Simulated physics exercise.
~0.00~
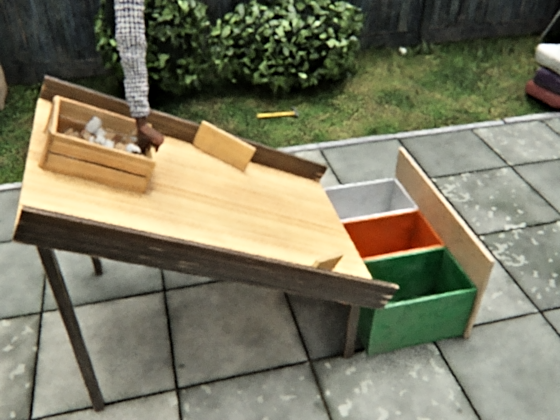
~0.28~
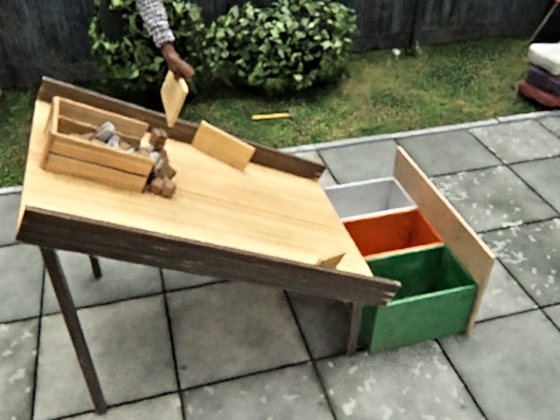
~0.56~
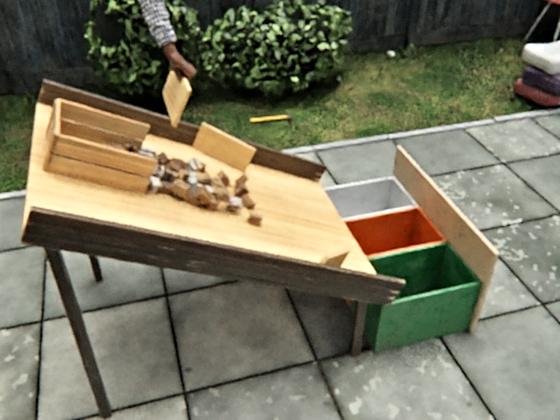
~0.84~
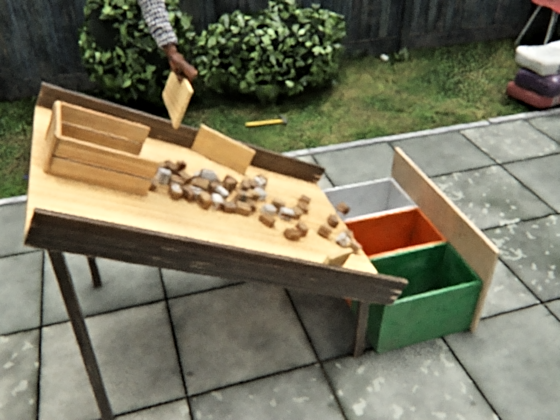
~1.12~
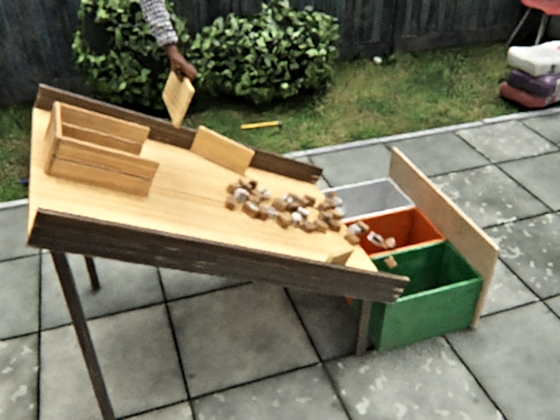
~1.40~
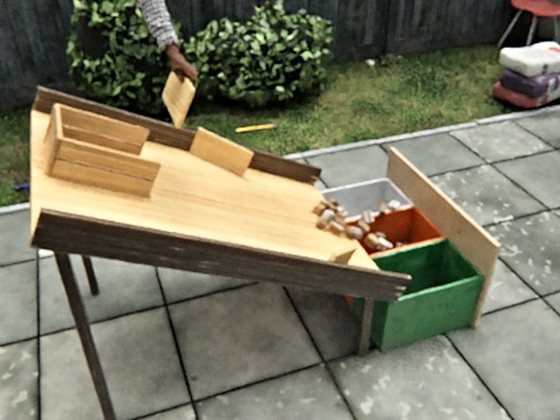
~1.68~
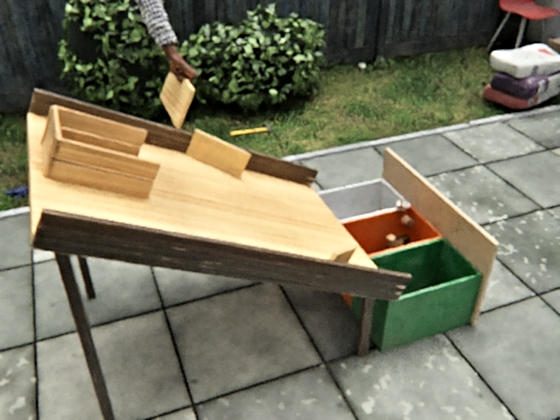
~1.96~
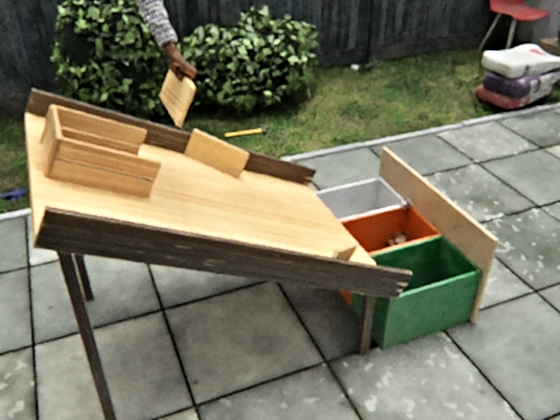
A hand lifting a wooden gate, releasing small brown and grey pieces that tumble down a sloping table, mostly into an orange bin.
